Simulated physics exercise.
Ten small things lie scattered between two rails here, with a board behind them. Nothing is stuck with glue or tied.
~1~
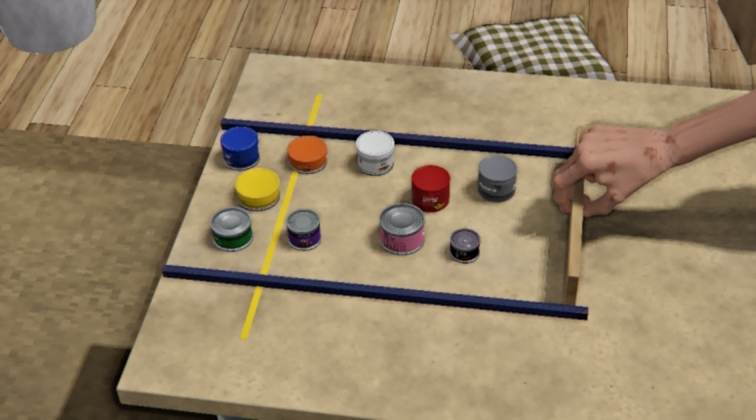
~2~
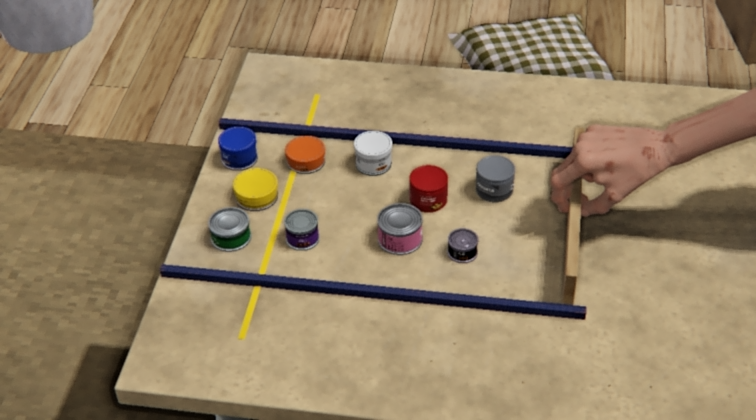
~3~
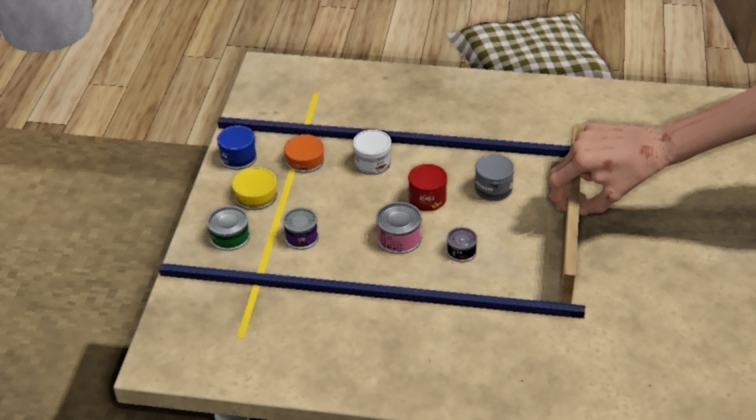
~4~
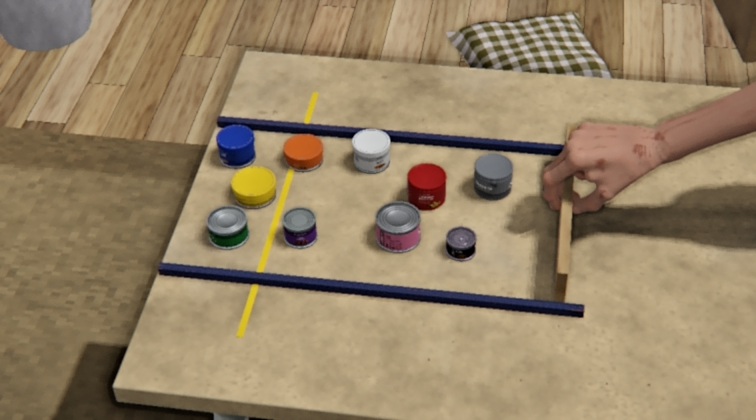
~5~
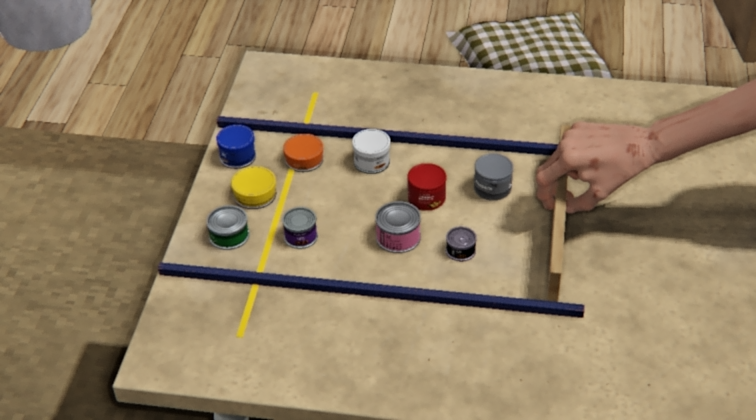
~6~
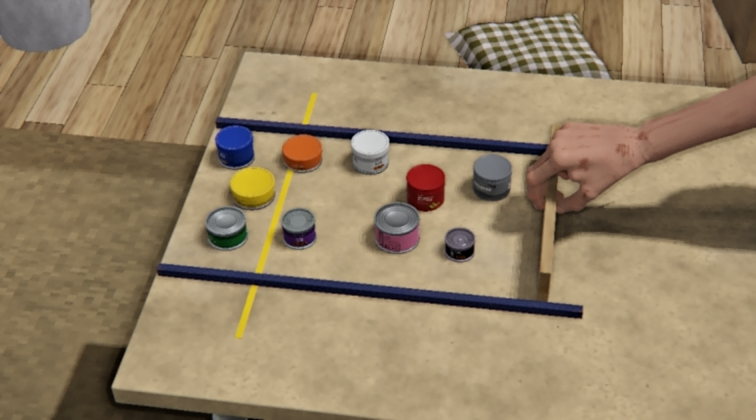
A hand holding a small wooden board upright slid it a short way left between two dark blue rails, toward scattered colorful paint pots and tins, which stayed still beside and around a yellow line.
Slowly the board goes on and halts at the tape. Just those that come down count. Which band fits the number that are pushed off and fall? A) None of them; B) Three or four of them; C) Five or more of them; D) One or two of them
A.
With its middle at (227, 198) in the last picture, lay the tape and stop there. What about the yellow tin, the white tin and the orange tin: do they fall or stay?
First the yellow tin, which leaves the top, then the white tin, which stays on top, and the orange tin, which leaves the top.
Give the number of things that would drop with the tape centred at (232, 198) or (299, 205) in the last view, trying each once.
So it's 4 the first time and 0 the second time.
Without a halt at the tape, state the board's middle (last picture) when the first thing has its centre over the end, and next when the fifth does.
For the first, roughly (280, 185); for the next, roughly (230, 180).
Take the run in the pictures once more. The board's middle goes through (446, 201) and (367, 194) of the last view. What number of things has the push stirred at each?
Well, it's 4 at the first one and 6 at the second.
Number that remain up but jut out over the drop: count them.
The total comes out at 1.
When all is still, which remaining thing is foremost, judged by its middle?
Blue tin.
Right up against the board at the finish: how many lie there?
The count in contact is 4.
Early on, none off yet; blue tin at rest near (235, 148); green tin at rest near (227, 228); yellow tin at rest near (253, 189).
Finally, the number that fall off is zero.
